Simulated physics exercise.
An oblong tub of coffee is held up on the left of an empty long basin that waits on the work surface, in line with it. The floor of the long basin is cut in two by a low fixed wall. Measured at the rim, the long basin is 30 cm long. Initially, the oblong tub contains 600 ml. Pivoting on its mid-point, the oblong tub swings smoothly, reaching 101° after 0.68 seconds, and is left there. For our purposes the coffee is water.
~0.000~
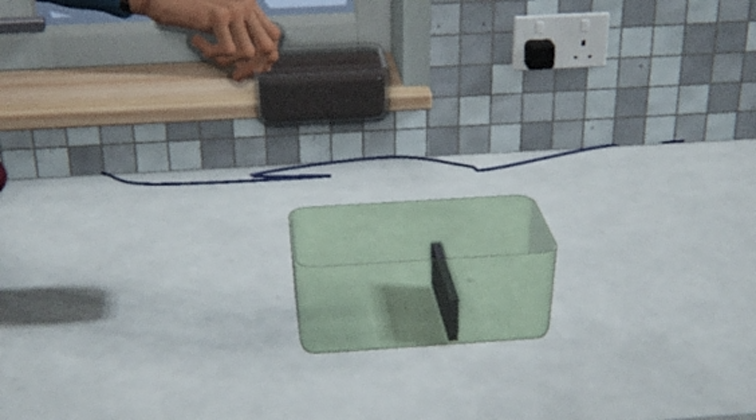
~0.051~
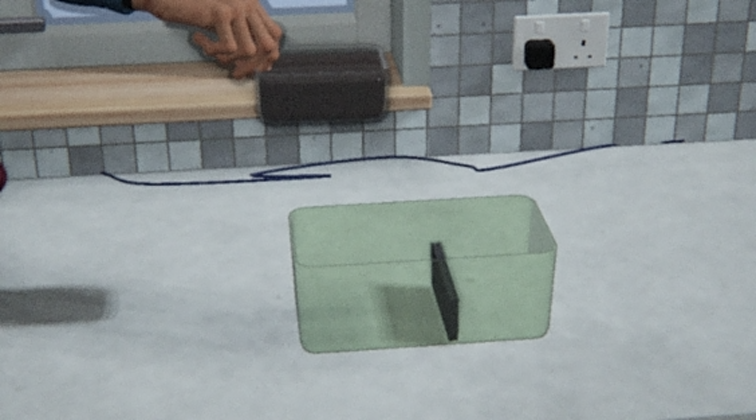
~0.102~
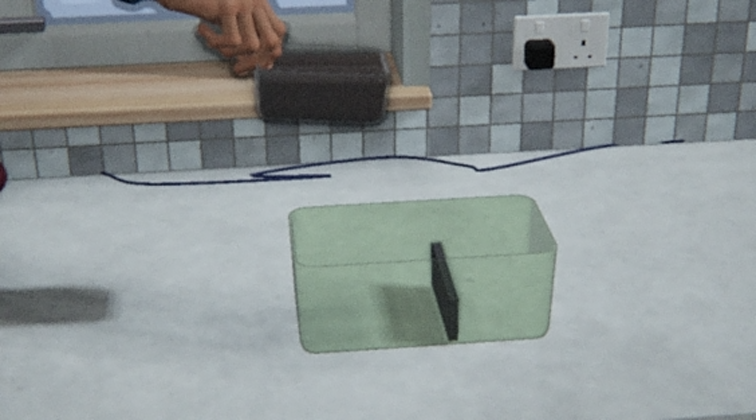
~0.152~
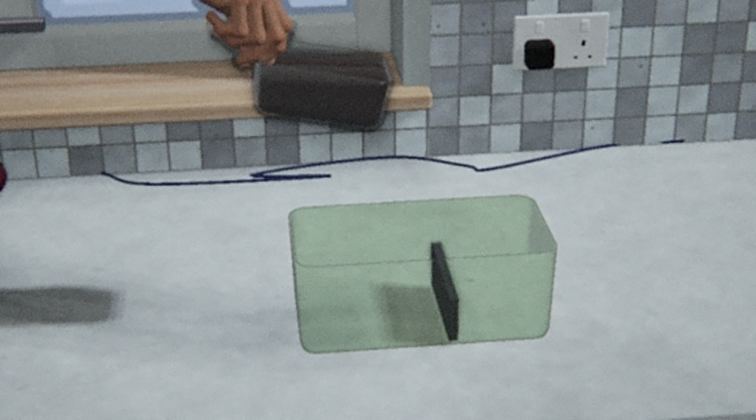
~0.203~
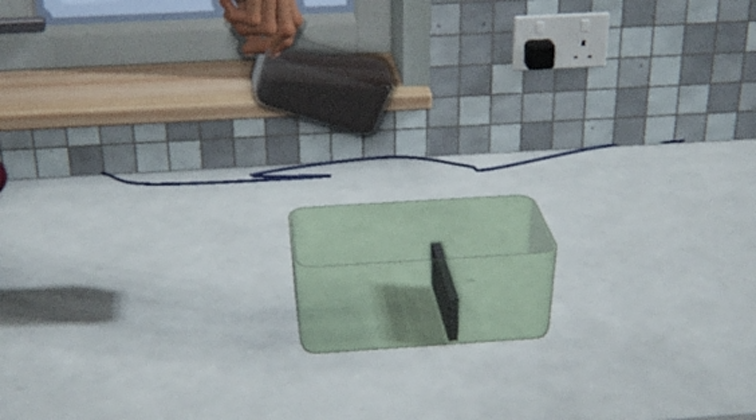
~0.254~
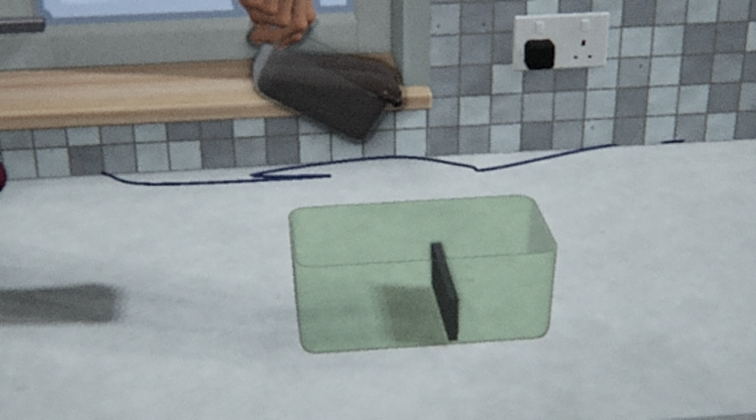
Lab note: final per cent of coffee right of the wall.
Approx. 52 %.
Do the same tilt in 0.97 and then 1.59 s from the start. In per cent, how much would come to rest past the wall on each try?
It comes to 65 per cent, and then 60 per cent.
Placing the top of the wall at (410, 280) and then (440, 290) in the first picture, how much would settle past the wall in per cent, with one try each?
80 in a hundred, followed by 60 in a hundred.
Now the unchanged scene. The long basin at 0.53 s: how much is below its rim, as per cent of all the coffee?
Near 30 in a hundred.
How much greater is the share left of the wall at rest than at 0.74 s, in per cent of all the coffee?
8 %.
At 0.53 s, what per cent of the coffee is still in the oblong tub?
Roughly 14 %.
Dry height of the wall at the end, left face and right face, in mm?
Left 48 mm, right 38 mm.
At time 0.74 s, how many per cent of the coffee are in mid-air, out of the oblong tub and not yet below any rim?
Estimate: Around 5 per cent.
Then, 0.53 s in, the tilt is 90° and 15 per cent is still to pour, 5 is left of the wall and 24 right of it.
Then, 0.74 s in, the tilt is 101° and 3 per cent is still to pour, 35 is left of the wall and 54 right of it.
Then, 0.95 s in, the tilt is 101° and 0 per cent is still to pour, 41 is left of the wall and 52 right of it.
Then, 1.18 s in, the tilt is 101° and 0 per cent is still to pour, 43 is left of the wall and 52 right of it.
Finally, 43 per cent lies left of the wall, 52 right of it and 5 outside.
